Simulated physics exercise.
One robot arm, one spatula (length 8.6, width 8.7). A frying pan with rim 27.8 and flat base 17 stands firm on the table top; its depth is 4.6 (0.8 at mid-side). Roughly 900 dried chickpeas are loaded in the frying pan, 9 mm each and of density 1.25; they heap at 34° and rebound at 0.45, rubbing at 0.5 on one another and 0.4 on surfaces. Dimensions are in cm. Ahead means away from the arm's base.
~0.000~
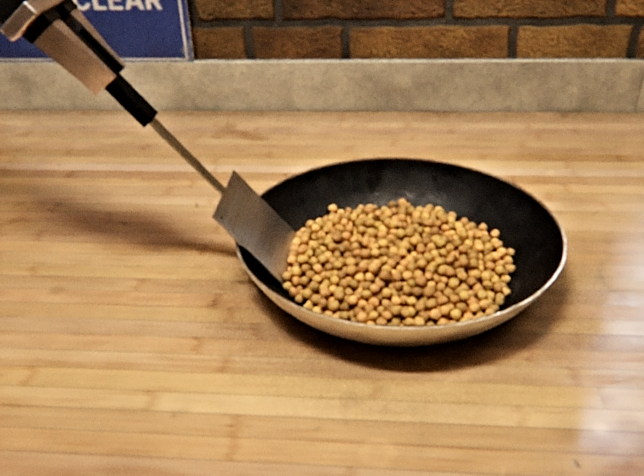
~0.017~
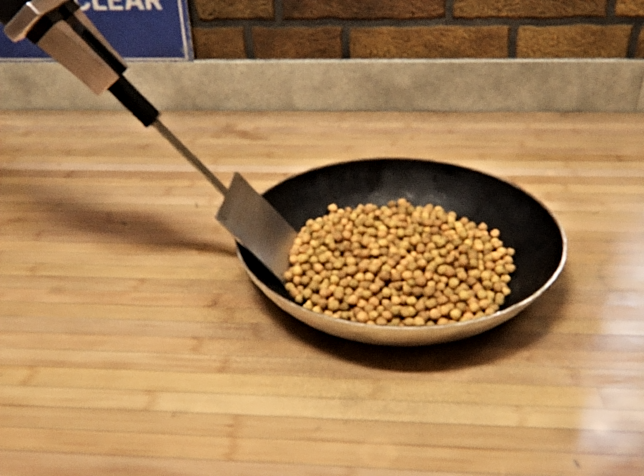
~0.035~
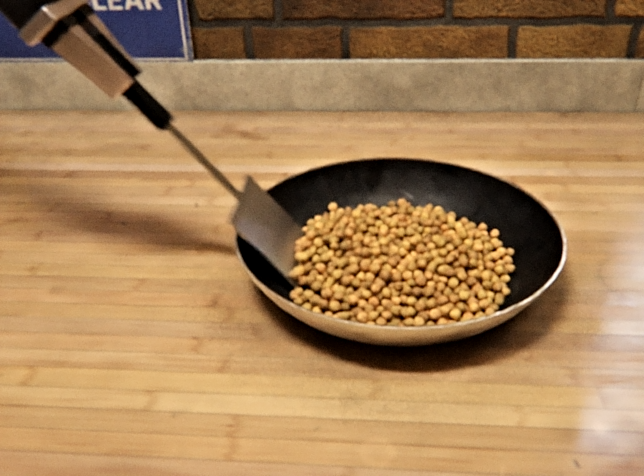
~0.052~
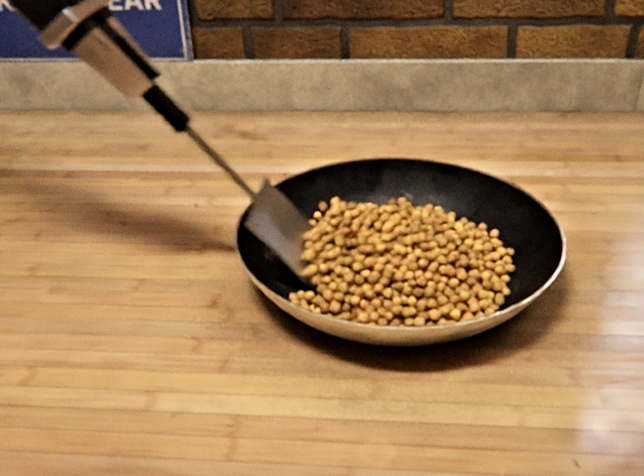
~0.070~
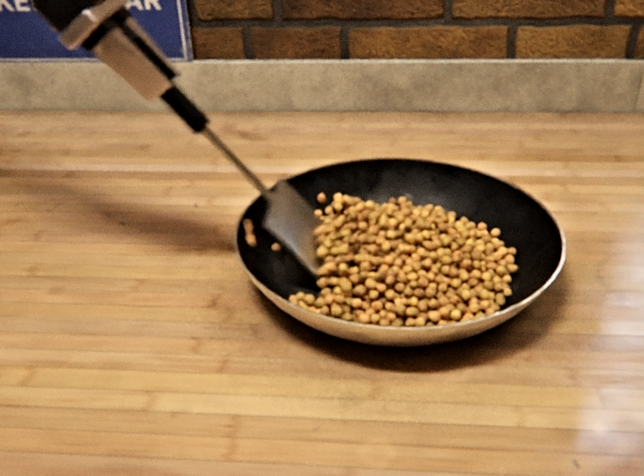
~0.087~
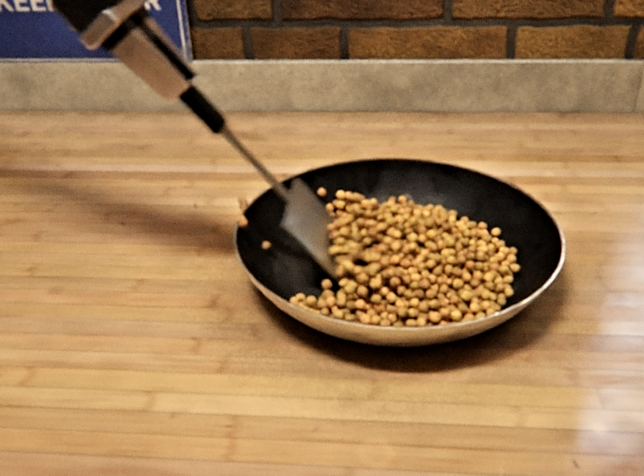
The video shows a robot arm holding a metal spatula at the left side of a black frying pan of chickpeas, then pushing it rightward into the pile as a few chickpeas scatter toward the pan's left rim.
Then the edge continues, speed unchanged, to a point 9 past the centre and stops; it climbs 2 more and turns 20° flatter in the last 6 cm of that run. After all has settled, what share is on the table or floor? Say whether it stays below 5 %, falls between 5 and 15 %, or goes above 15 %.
It falls between 5 and 15 %.
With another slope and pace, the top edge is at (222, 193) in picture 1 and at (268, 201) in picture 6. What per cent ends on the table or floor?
It comes to something like 5 %, give or take.
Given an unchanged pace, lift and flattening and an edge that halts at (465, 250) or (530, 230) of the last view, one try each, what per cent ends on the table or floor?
Some 0 and 30 per cent.
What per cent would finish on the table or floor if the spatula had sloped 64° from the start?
In that case around 10 per cent.
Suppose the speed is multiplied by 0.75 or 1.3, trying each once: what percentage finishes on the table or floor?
Around 0 per cent, then around 15 per cent, would end on the table or floor.
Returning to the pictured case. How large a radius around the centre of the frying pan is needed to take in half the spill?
Distance, approx.: 22 cm.
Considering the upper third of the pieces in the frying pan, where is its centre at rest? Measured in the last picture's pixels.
Centre: Roughly (510, 241).
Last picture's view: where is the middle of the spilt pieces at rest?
Roughly (614, 270).
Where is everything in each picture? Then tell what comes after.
The first picture shows the spatula top edge at (223, 192), sloping 51°; upper third of the load around (394, 253), from x 285 to 510, top at y 205; 900 in the frying pan.
The second picture shows the spatula top edge at (226, 193), sloping 51°; upper third of the load around (394, 253), from x 290 to 510, top at y 205.
The third picture shows the spatula top edge at (238, 196), sloping 51°; upper third of the load around (387, 251), from x 295 to 510, top at y 205.
The fourth picture shows the spatula top edge at (256, 199), sloping 51°; upper third of the load around (381, 247), from x 275 to 510, top at y 200.
The fifth picture shows the spatula top edge at (273, 200), sloping 51°; upper third of the load around (384, 246), from x 250 to 510, top at y 195.
The sixth picture shows the spatula top edge at (290, 200), sloping 51°; upper third of the load around (388, 243), from x 245 to 515, top at y 190; 900 in the frying pan.
After 0.14 s, sloping 51°, highest piece 12 above the table; 898 in the frying pan, 2 on the blade or in flight.
After 0.19 s, sloping 44°, highest piece 15 above the table; 898 in the frying pan, 2 on the blade or in flight.
After 0.41 s, sloping 31°, highest piece 5 above the table; 819 in the frying pan, 72 on the table or floor, 9 on the blade or in flight.
After 1.46 s, sloping 31°, highest piece 5 above the table; 818 in the frying pan, 82 on the table or floor.
In the end, 818 in the frying pan, 82 on the table or floor. That is 9 % on the table or floor.
